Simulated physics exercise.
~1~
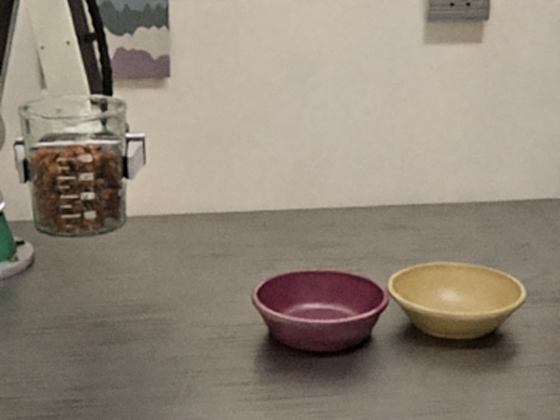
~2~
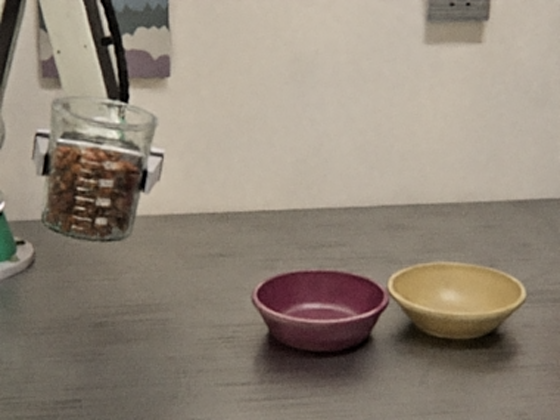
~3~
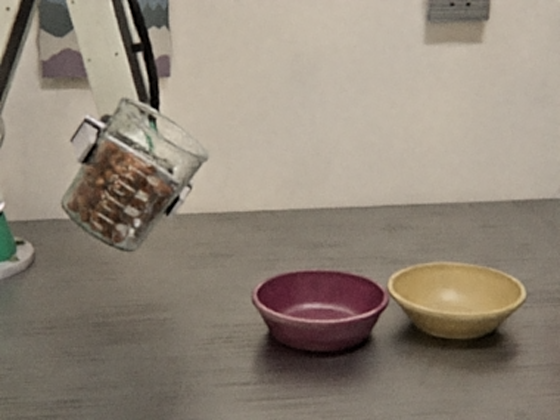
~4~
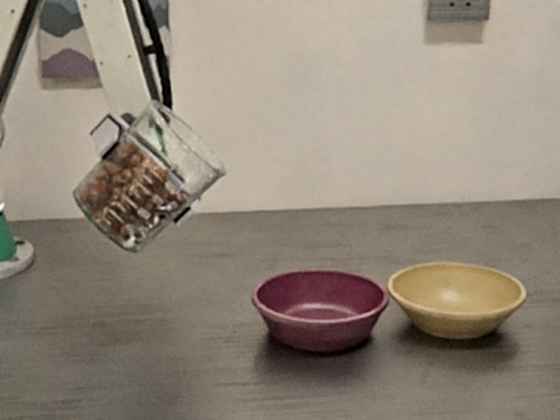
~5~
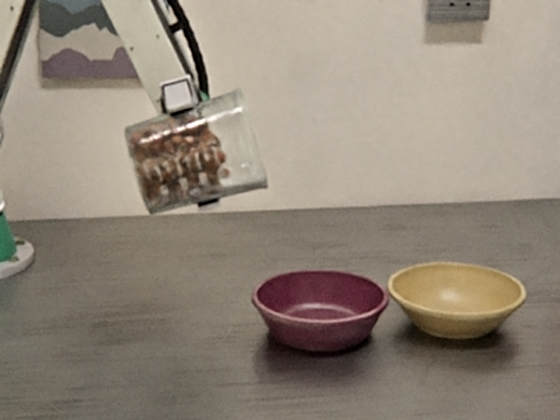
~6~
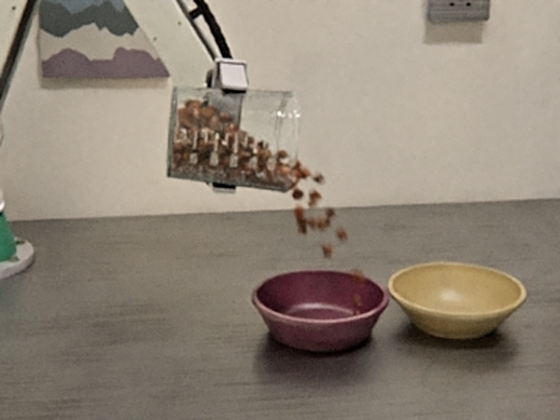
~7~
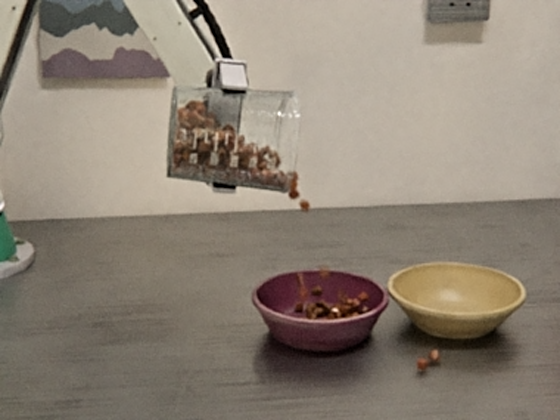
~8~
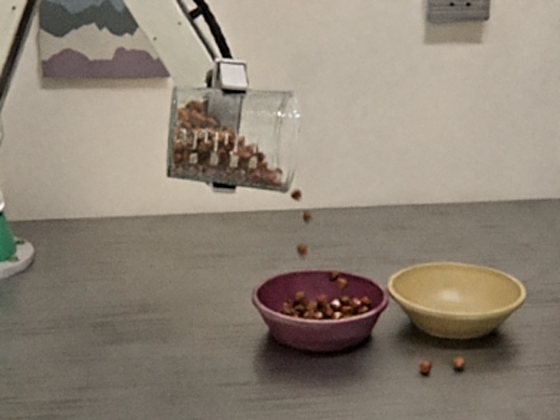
A robot arm at the left holds a clear glass beaker of reddish-brown pellets above a dark grey table, seen from the front against a pale wall. A purple bowl and, to its right, a yellow bowl stand on the table. The arm moves the beaker right, tipping it towards the bowls, then raises it until it lies on its side. Pellets spill from its mouth and drop into the purple bowl, while a few land on the table before the yellow one. Finally, the beaker hangs still, partly full, with the last pellets falling and the yellow bowl empty.
